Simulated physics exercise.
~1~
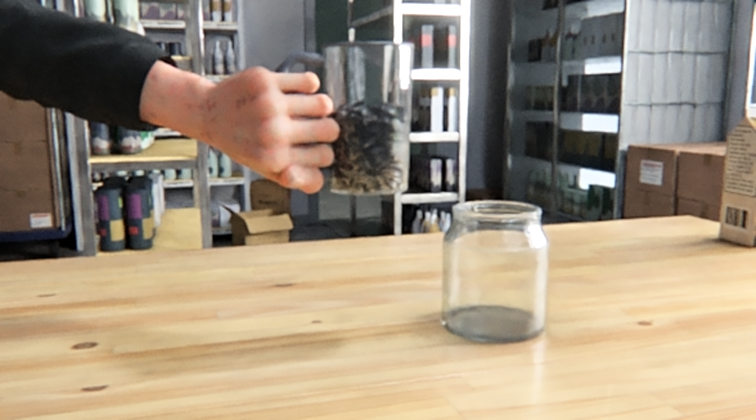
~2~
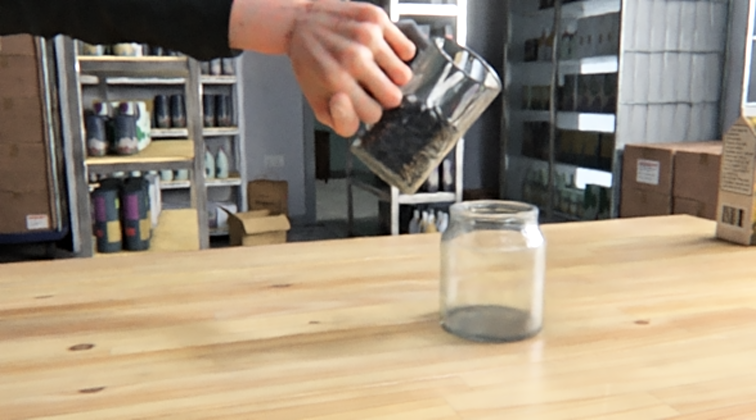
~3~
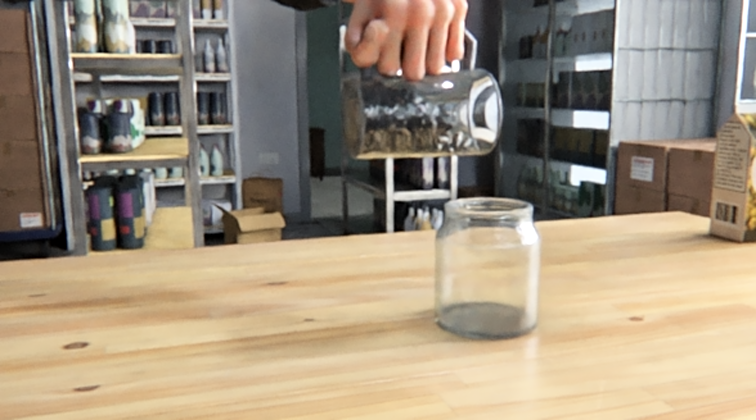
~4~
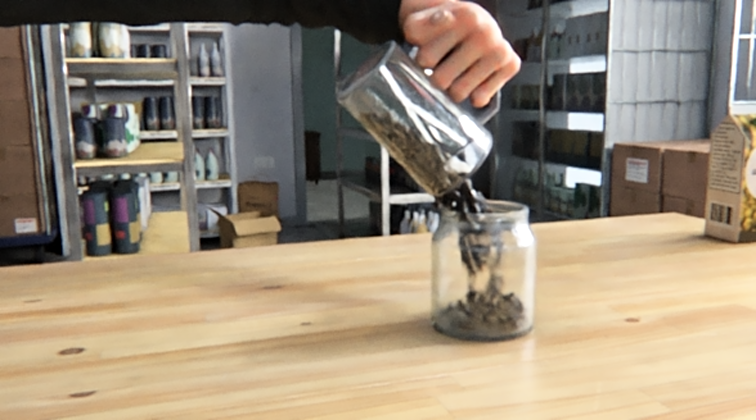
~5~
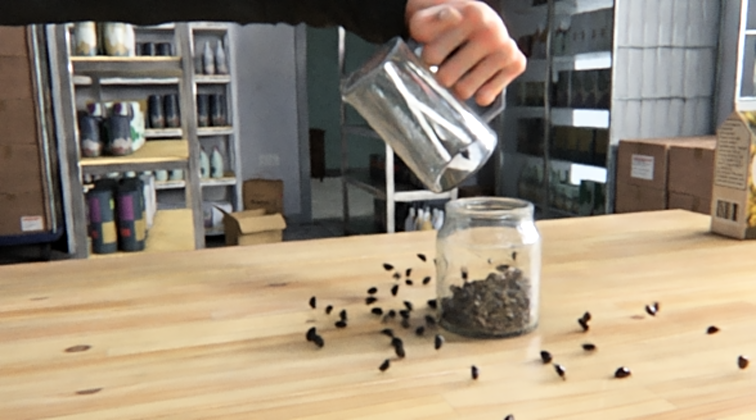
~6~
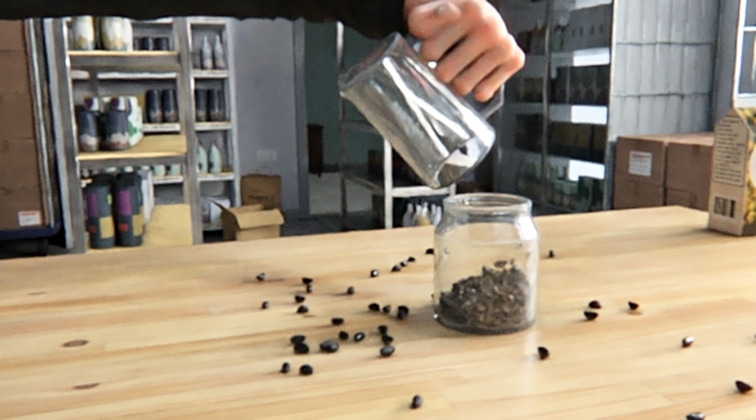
A hand lifted a glass cup of small black beans over an open jar on a wooden table and tipped it until they poured out, most landing in a heap in the jar while some scattered across the tabletop, leaving the cup empty.
